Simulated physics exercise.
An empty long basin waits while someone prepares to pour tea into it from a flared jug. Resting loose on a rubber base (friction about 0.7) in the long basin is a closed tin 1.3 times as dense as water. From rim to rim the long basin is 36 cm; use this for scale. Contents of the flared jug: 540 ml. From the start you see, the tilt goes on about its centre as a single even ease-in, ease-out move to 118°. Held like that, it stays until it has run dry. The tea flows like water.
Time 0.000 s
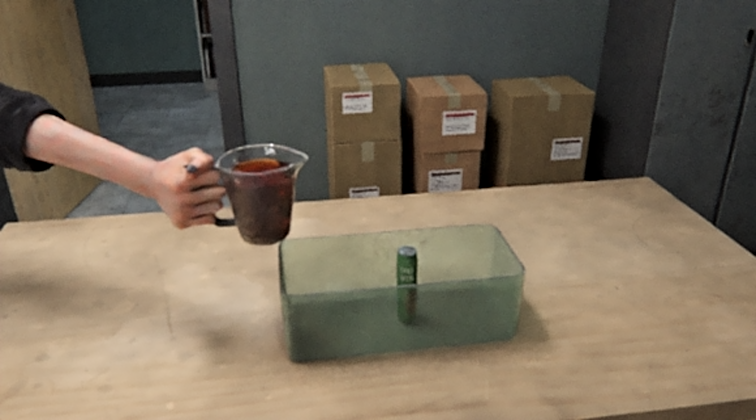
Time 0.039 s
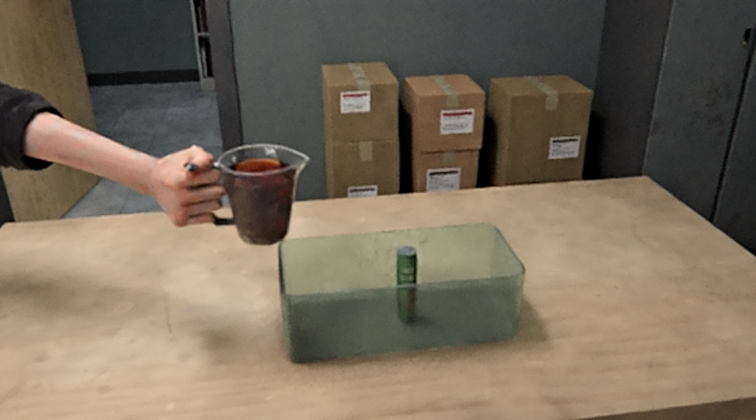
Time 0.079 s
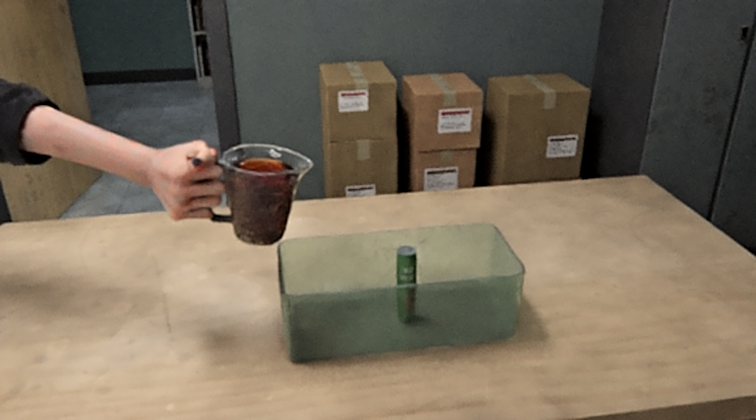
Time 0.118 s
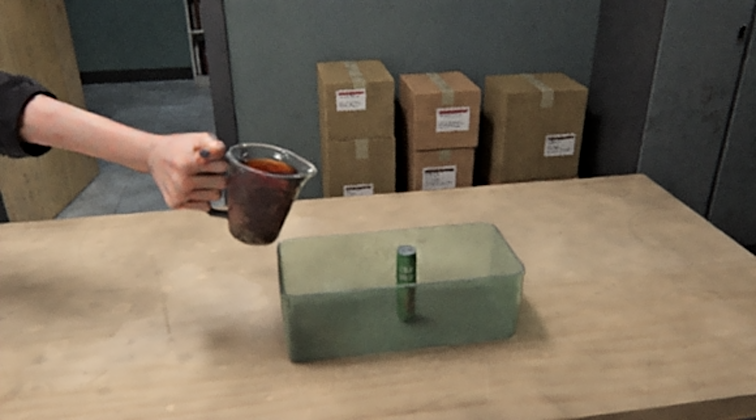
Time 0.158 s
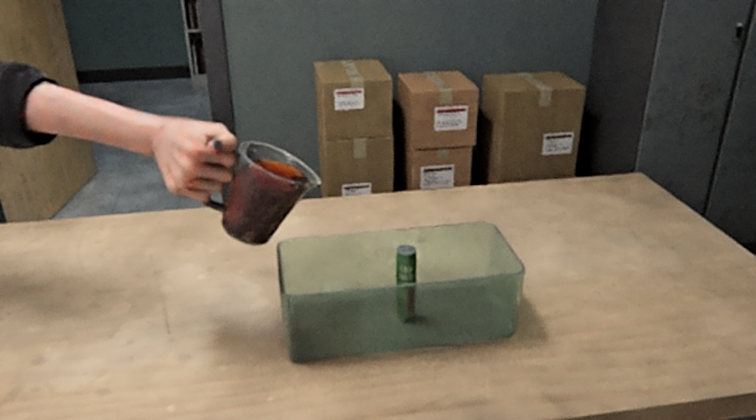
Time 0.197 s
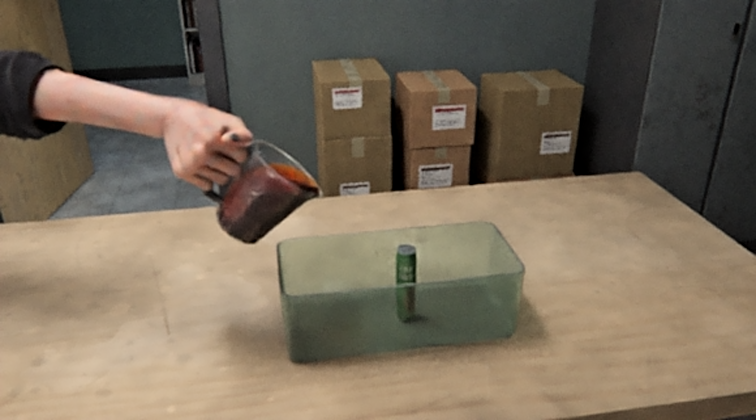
A hand reaching in from the left, its dark sleeve pushed back, holds a clear flared jug of reddish-brown tea above a pale wooden table, seen from slightly above in a storage room with stacked cardboard boxes behind. A long, translucent green basin sits below to the right with a small green tin showing. The hand tilts the jug rightward, slowly then faster, as the view drifts slightly.
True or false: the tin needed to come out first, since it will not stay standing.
False.
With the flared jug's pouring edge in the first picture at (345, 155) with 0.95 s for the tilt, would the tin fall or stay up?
It does not tip.
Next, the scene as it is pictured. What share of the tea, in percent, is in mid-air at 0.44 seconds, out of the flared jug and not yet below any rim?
My guess is roughly 18 %.
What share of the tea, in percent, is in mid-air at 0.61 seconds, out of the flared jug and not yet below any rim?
Estimate: Around 5 per cent.
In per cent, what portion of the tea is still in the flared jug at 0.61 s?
2 in a hundred, give or take.
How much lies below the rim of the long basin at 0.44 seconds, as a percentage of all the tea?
Some 50 per cent.
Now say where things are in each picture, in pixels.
It leans 0°; its right rim is at (308, 157); the tea meets the walls at (224, 171) and (296, 167); the long basin's rim runs from (280, 268) to (510, 248); the tin's top is at (407, 254), in the first frame.
It leans 2°; its right rim is at (309, 159); the tea meets the walls at (224, 171) and (296, 168), in the second frame.
It leans 7°; its right rim is at (313, 163); the tea meets the walls at (227, 169) and (298, 170), in the third frame.
It leans 16°; its right rim is at (318, 171); the tea meets the walls at (231, 167) and (303, 173), in the fourth frame.
It leans 28°; its right rim is at (322, 182); the tea meets the walls at (233, 178) and (309, 176), in the fifth frame.
It leans 41°; its right rim is at (324, 195); the tea meets the walls at (228, 190) and (312, 183); 1 per cent is over the edge, in the sixth frame.
Then, 0.44 s in, the tilt is 114° and 32 per cent is still to pour; the tin stands where it began.
Then, 0.61 s in, the tilt is 118° and 2 per cent is still to pour; the tin stands where it began.
Then, 0.79 s in, the tilt is 118° and 0 per cent is still to pour; the tin stands where it began.
Then, 0.99 s in, the tilt is 118° and 0 per cent is still to pour; the tin stands where it began.
Finally, the tin stands where it began.
